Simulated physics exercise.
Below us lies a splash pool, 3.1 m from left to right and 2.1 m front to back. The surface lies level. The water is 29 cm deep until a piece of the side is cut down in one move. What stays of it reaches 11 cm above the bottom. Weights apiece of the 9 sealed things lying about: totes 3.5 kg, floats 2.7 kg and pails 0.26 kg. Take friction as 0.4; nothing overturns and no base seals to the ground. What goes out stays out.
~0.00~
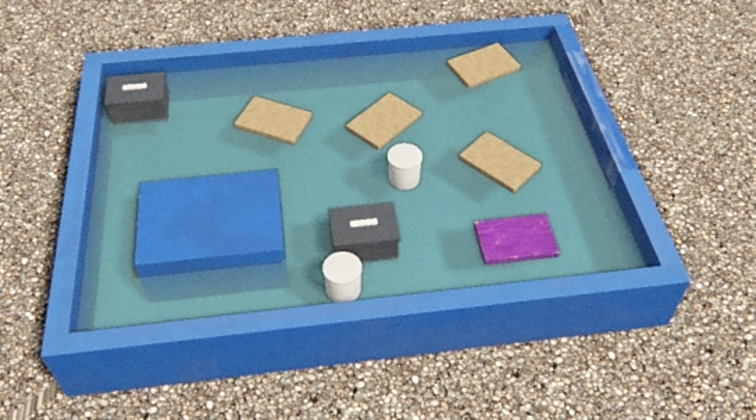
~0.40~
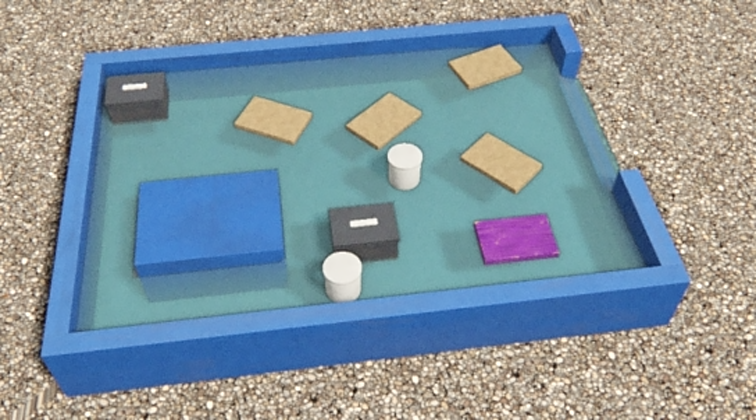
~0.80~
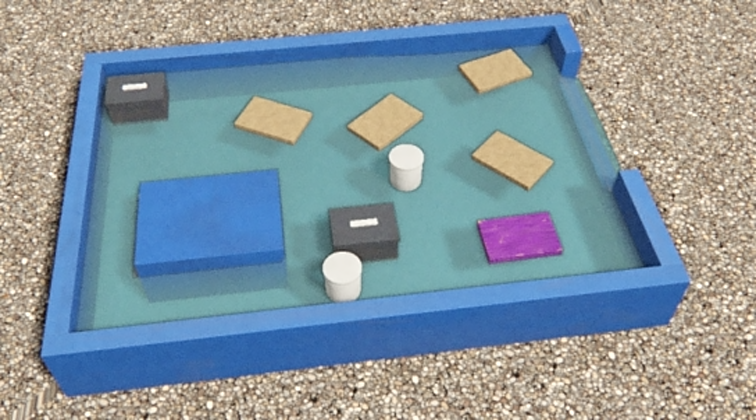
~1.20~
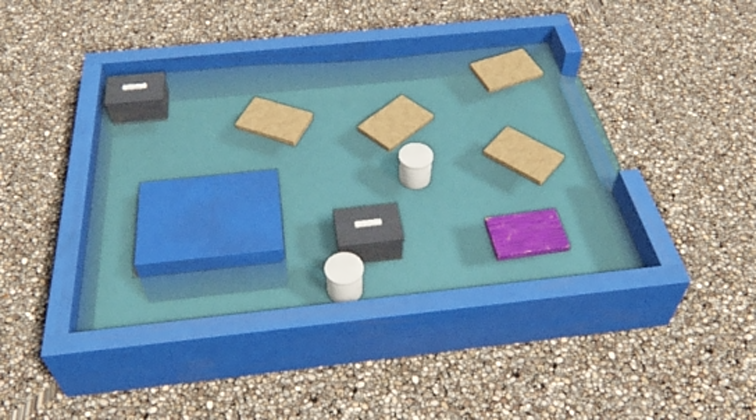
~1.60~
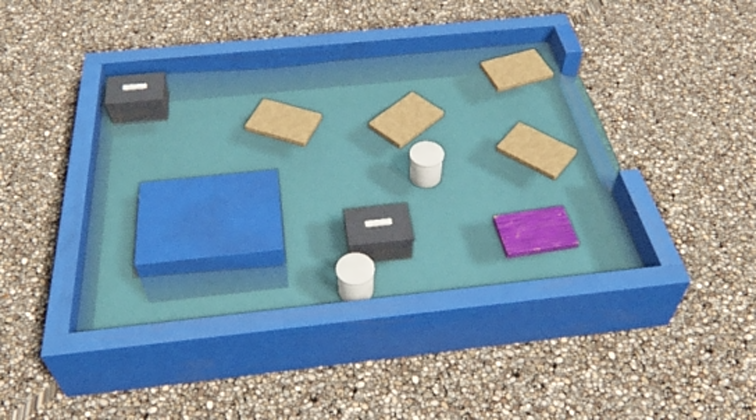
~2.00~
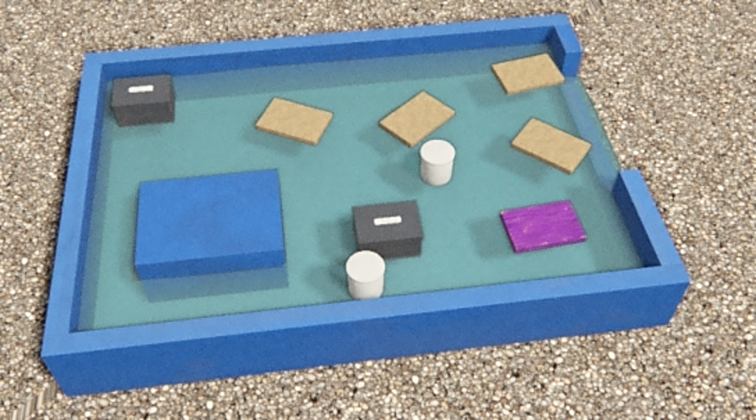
A section of the right wall of a blue-rimmed splash pool set on gravel disappears, leaving a gap, as a still camera looks down from above. In the greenish water are four tan floats toward the top and right, a purple one at lower right, two white pails, two dark boxes and a large blue block at left. The right-hand floats drift slowly rightward first, then the pails, the middle dark box and finally the upper-left one shift slightly too, while the blue block stays put.
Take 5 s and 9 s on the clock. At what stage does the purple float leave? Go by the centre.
That happens between the two times.
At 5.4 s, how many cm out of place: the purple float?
Roughly 60 cm by then.
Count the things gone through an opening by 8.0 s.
3 of them.
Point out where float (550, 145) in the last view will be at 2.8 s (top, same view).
Around (594, 138).
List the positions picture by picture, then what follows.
The first frame shows the purple float at (516, 237), afloat; 29 cm deep round most things; 0 of 9 have shifted.
The second frame shows the purple float at (516, 237) floats; about 1710 L in view; 0 of 9 have shifted.
The third frame shows the purple float at (520, 235) floats, 4 cm from its start; about 1670 L in view; 2 of 9 have shifted.
The fourth frame shows the purple float at (527, 232), afloat, 9 cm from its start; 27 cm deep round most things; 5 of 9 have shifted.
The fifth frame shows the purple float at (536, 229), afloat, 15 cm from its start; about 1600 L in view; 8 of 9 have shifted.
The sixth frame shows the purple float at (543, 224) floats, 21 cm from its start; 26 cm deep round most things; 8 of 9 have shifted.
After 2.8 s the purple float is near (555, 218), 0.3 m from its start, afloat; 0 of 9 are out; 9 afloat.
After 5.4 s the purple float is near (575, 189), 0.6 m from its start, afloat; 2 of 9 are out; 7 afloat.
After 8.0 s the purple float has gone out (at 7.3 s); 3 of 9 are out; 6 afloat.
After 12.0 s the purple float has gone out (at 7.3 s); 5 of 9 are out; 4 afloat.
